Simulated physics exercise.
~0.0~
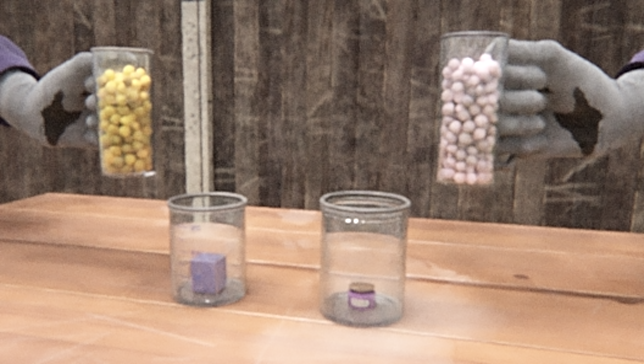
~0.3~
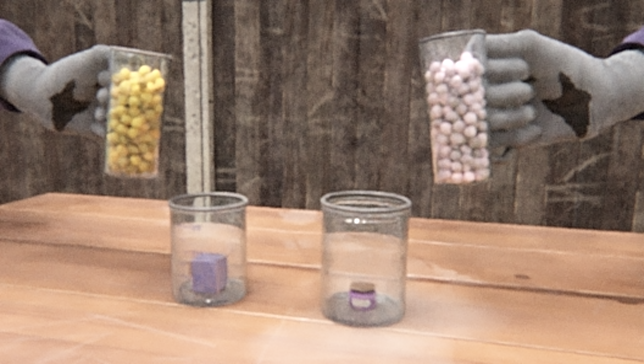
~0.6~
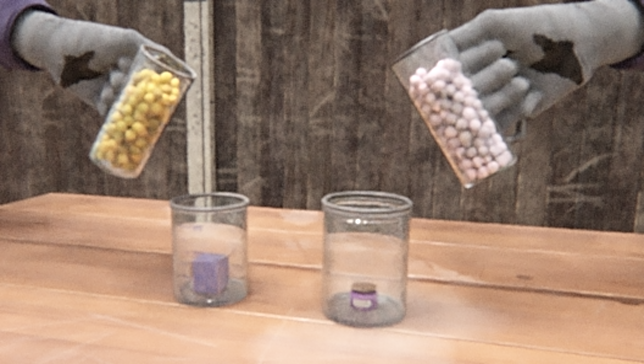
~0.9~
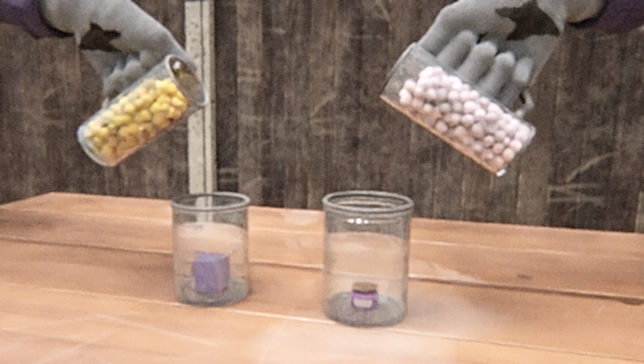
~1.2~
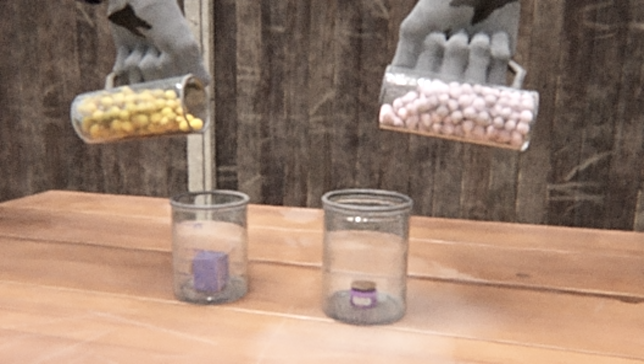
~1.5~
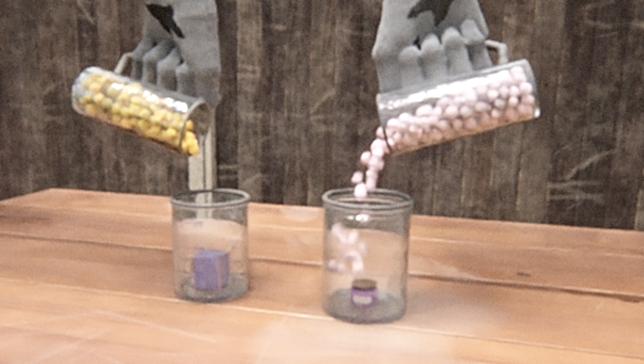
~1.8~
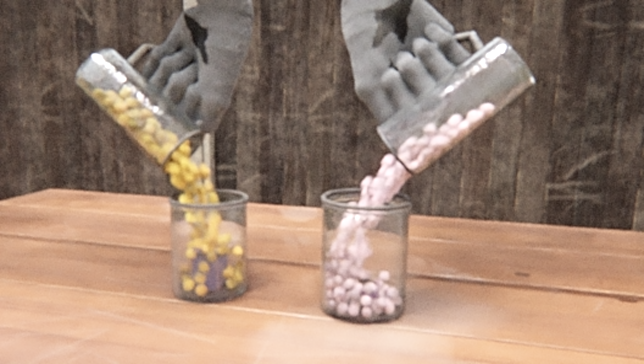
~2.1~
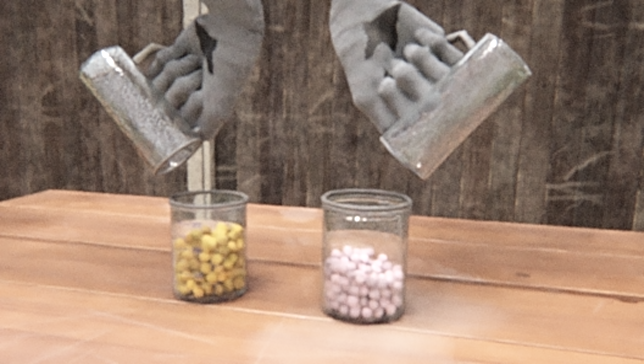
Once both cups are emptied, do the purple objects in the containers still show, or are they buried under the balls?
Both are buried. The yellow balls hide the object on the left, and the pink balls hide the one on the right.
